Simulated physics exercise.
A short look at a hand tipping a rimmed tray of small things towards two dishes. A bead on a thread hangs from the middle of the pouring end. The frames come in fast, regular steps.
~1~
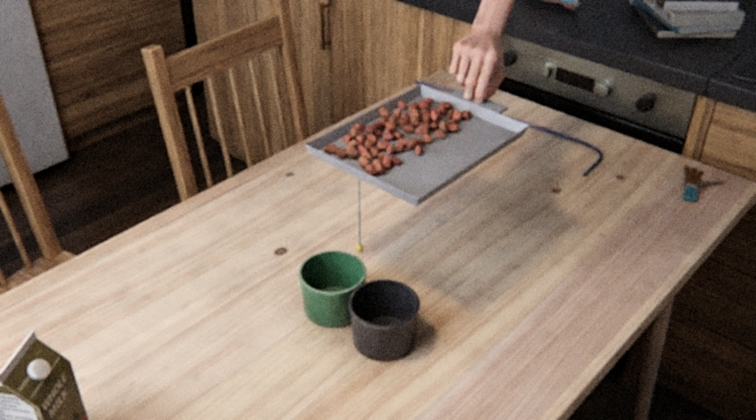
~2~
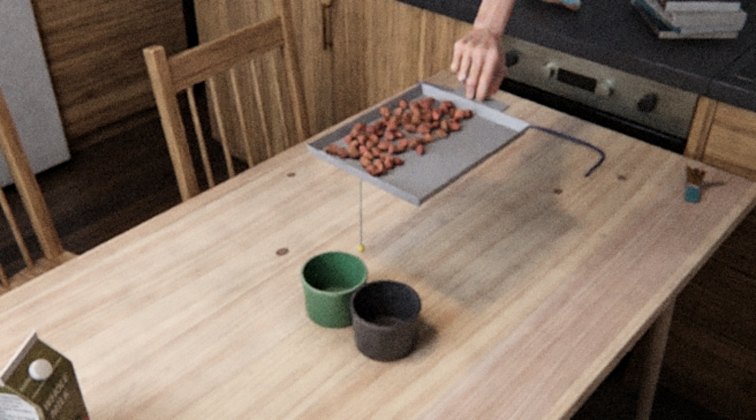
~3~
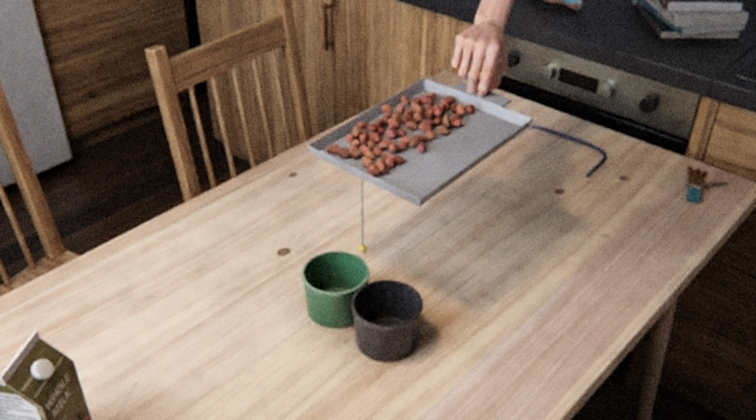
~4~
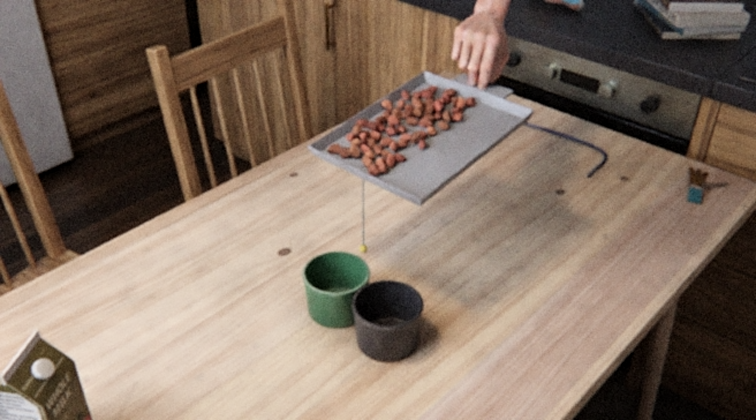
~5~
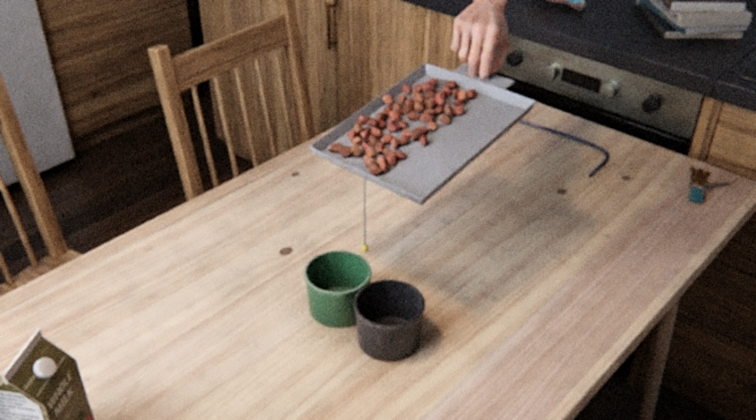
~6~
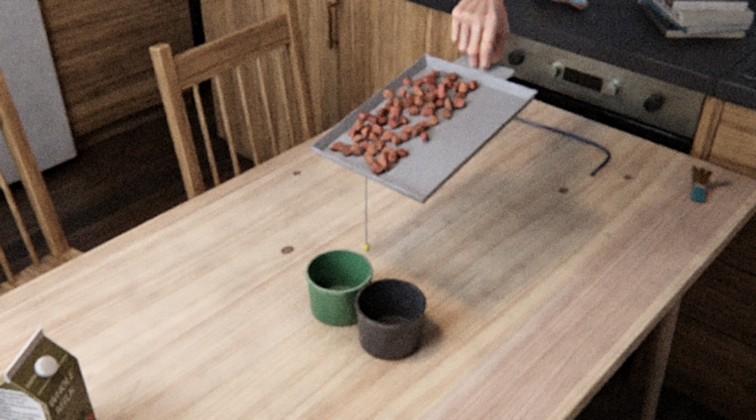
A hand at the far side of a pale wooden table in a kitchen, seen from above at an angle, holds a grey rimmed tray of reddish-brown chunks. Below its near end, where a small yellow bead hangs on a thread, a green dish sits left of a dark one, with wooden chairs behind and a carton at lower left. The hand gradually raises the tray's far end, tilting it slightly, while the chunks barely shift and the view drifts very slightly.
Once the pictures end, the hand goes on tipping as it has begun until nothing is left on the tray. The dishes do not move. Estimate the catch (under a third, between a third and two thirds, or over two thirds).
The two hold from one third to two thirds of the load.
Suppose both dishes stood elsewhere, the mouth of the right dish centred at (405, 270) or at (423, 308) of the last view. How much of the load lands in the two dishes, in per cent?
Near 0 % and 20 %.
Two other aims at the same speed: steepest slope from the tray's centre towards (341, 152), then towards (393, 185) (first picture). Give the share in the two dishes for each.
Roughly 0 per cent, and 80 per cent.
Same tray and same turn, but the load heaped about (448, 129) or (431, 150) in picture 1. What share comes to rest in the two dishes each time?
The first gives 70 %, the second 60 %.
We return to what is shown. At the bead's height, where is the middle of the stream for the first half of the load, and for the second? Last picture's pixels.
Early half (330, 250), late half (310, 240).
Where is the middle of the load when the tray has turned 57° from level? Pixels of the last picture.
Roughly at (351, 146).
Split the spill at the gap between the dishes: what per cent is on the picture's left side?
Roughly 100 in a hundred.
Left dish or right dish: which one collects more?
That is the left-hand dish.
Just after the last frame, tray tipped steeply; almost all on the tray; just a few outside both; just a few in the air.
A moment on, tray tipped right over; about a tenth on the tray; just a few in the right dish; roughly a third in the left dish; about a tenth outside both; roughly a third in the air.
Further on, tray tipped past a quarter turn; about a tenth in the right dish; roughly half in the left dish; roughly half outside both.
When it is over, tray tipped past a quarter turn; about a tenth in the right dish; roughly half in the left dish; roughly half outside both.
